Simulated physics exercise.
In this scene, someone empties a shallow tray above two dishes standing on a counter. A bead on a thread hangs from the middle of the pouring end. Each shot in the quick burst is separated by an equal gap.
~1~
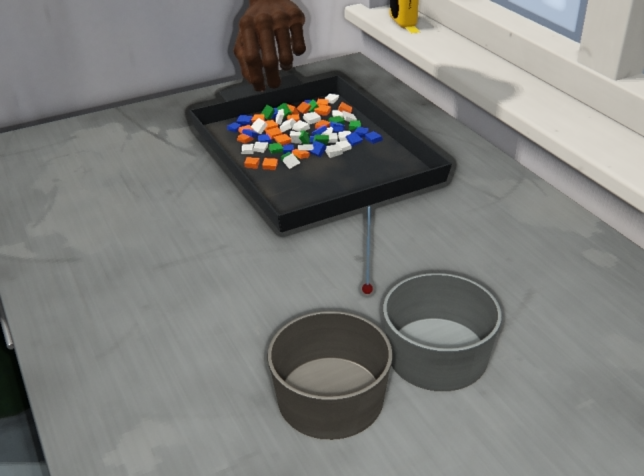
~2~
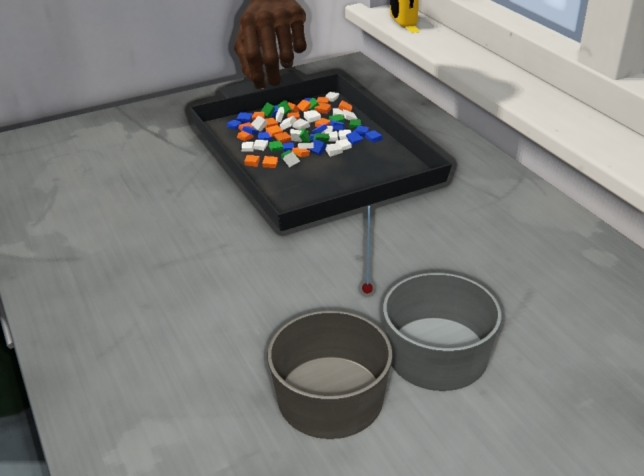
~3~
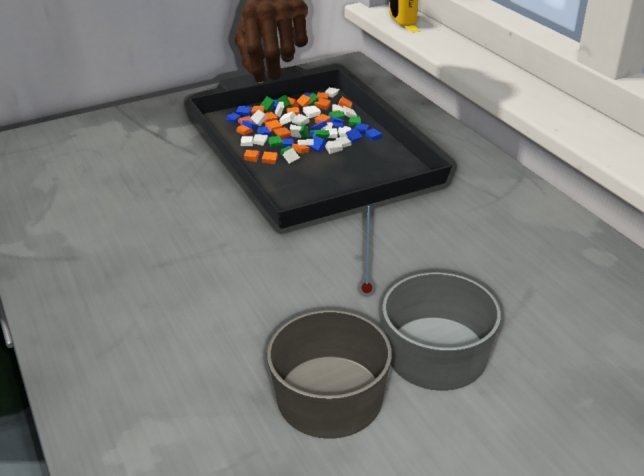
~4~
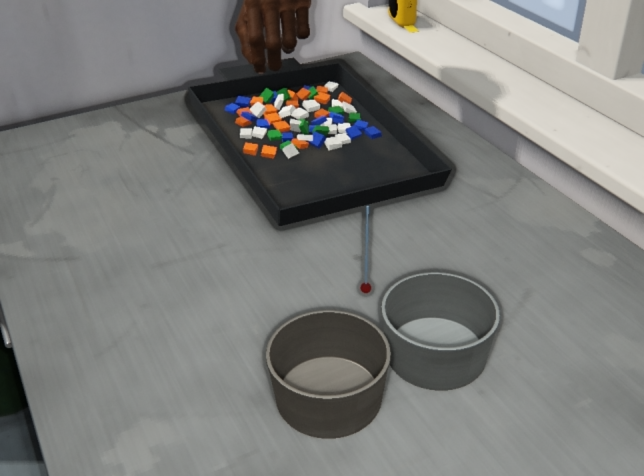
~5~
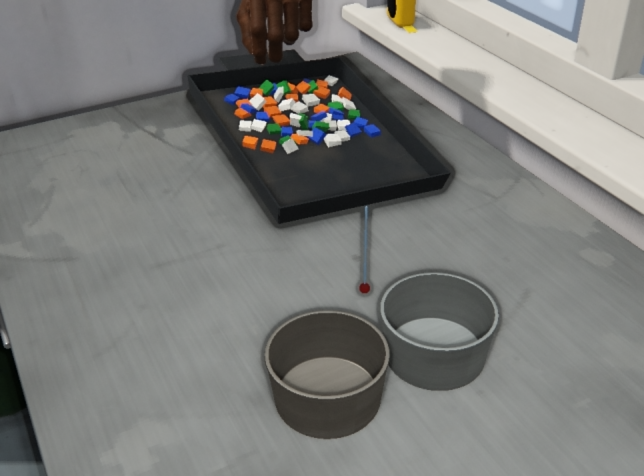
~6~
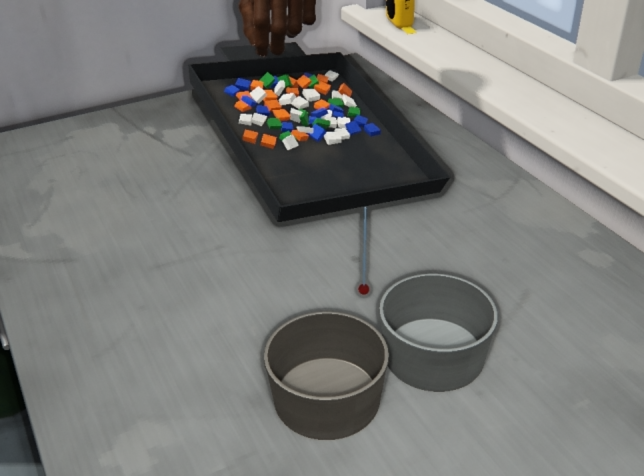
A shallow black tray holding small orange, white, blue and green mosaic tiles is seen from above at an angle over a grey counter, beside a white windowsill. A red bead hangs on a thread below its near end, with a brownish dish at left and a grey one at right. A hand behind the tray slowly raises its far end, tilting it slightly toward the right near corner.
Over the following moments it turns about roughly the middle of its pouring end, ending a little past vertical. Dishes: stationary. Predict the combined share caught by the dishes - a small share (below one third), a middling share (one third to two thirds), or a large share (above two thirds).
A middling share, one third to two thirds.
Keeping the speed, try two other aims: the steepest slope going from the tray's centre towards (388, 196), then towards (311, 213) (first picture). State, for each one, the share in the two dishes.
It comes to about 90 per cent the first time and about 70 per cent the second.
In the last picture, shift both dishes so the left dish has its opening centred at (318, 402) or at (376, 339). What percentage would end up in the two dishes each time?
Some 0 percent in the first case, 30 percent in the second.
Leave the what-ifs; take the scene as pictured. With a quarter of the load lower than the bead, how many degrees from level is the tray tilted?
Around 105 degrees of turn.
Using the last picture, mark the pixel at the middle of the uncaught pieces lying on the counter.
Centre: Roughly (433, 303).
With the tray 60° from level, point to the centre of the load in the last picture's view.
Somewhere about pixel (405, 167).
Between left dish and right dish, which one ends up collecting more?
That would be the right-hand one.
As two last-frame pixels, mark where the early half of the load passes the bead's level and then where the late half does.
Near (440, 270) and later near (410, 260).
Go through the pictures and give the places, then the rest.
The first picture shows corners of the pouring end at (280, 213) and (447, 163), level; middle of the load at (302, 136), mosaic tiles; left dish at (359, 411); right dish at (473, 363); bead on its thread at (367, 289).
The second picture shows corners of the pouring end at (280, 212) and (448, 163), level; middle of the load at (302, 134).
The third picture shows corners of the pouring end at (281, 210) and (448, 165), tipped barely, lowest at the right corner; middle of the load at (302, 130).
The fourth picture shows corners of the pouring end at (281, 207) and (447, 168), tipped a little, lowest at the right corner; middle of the load at (301, 124).
The fifth picture shows corners of the pouring end at (281, 205) and (447, 171), tipped a little, lowest at the right corner; middle of the load at (301, 119).
The sixth picture shows corners of the pouring end at (282, 204) and (446, 176), tipped a little, lowest at the right corner; middle of the load at (301, 114); left dish at (356, 411); right dish at (469, 364).
Soon after the last picture, tray tipped steeply; nearly all on the tray; a stray few in the air.
A little later, tray tipped right over; most on the tray; a small part in the right dish; a small part outside both.
Later still, tray tipped past a quarter turn; about half in the right dish; about half outside both.
At rest, tray tipped past a quarter turn; none in the left dish; about half in the right dish; about half outside both.
